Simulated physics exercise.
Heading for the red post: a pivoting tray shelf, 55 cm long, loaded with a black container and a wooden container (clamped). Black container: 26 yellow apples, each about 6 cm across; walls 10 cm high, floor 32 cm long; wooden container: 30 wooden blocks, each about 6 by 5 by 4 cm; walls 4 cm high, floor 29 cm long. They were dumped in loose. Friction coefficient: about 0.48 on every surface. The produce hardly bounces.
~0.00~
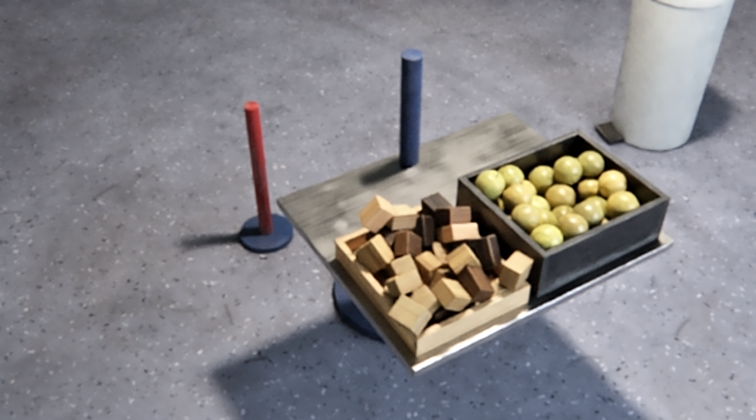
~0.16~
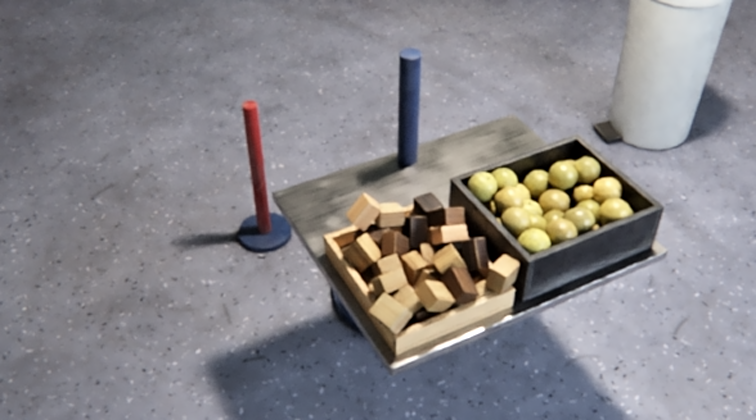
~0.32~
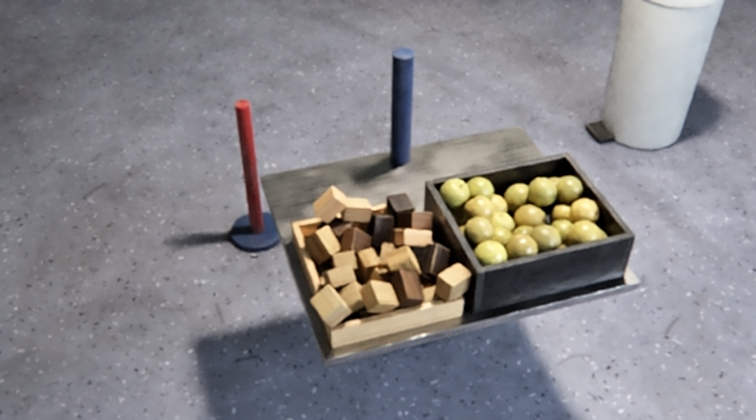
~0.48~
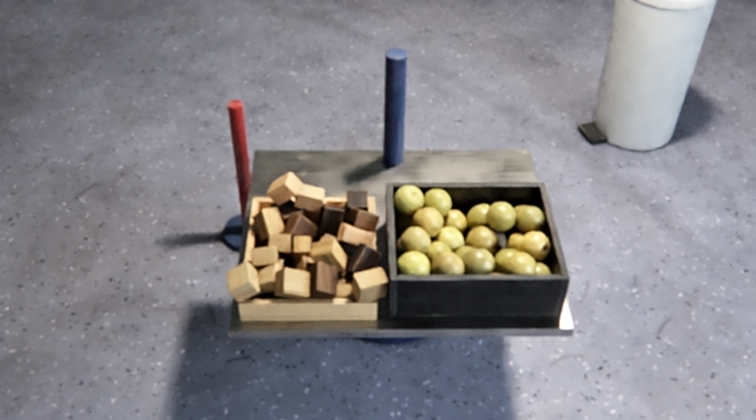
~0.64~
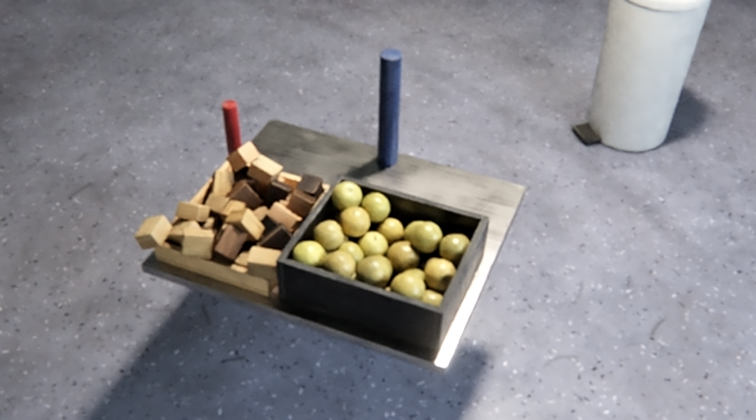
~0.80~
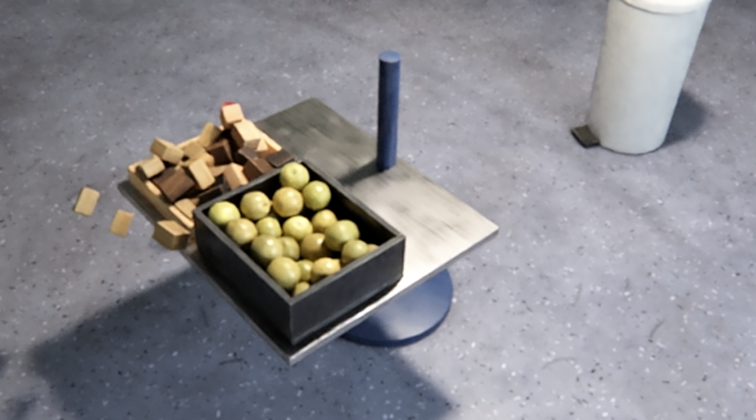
A grey tray on a round blue base, seen from above on a speckled grey floor, pivots clockwise about a blue post, slowly at first, then faster. It carries a pale wooden box of light and dark blocks at left and a black box of yellow-green apples at right, with a red post behind and a white bin beyond. The boxes swing leftward toward the red post, and a few blocks leave the wooden box, while the view stays almost still.
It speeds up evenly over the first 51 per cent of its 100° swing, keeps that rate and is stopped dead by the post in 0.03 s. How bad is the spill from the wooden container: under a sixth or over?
It sheds more than one in six of them.
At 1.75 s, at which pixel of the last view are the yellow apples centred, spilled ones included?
At about (249, 218).
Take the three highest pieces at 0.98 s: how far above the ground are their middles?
Some 58 cm up.
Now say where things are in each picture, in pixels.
In the first picture (places track the rim corner closest to us here), wooden container (417, 334); black container (547, 253); 0° round; all still inside.
The second picture shows wooden container (396, 332); black container (533, 257); 3° round.
The third picture shows wooden container (333, 325); black container (483, 269); 14° round.
The fourth picture shows wooden container (242, 299); black container (397, 277); 31° round.
The fifth picture shows wooden container (159, 240); black container (283, 260); 55° round; 1 out, the lowest block at (153, 232).
The sixth picture shows wooden container (134, 166); black container (197, 212); 81° round; 3 out, the lowest block at (86, 202).
After 0.90 s, it reaches the stop.
After 0.98 s, the black container has all 26 and the wooden container is down by 4 of 30.
After 1.10 s, the black container has all 26 and the wooden container is down by 9 of 30.
After 1.32 s, the black container has all 26 and the wooden container is down by 9 of 30.
Final count (at 1.75 s), the black container has all 26 and the wooden container is down by 9 of 30. Asked share, 9 of 30, 30 per cent.
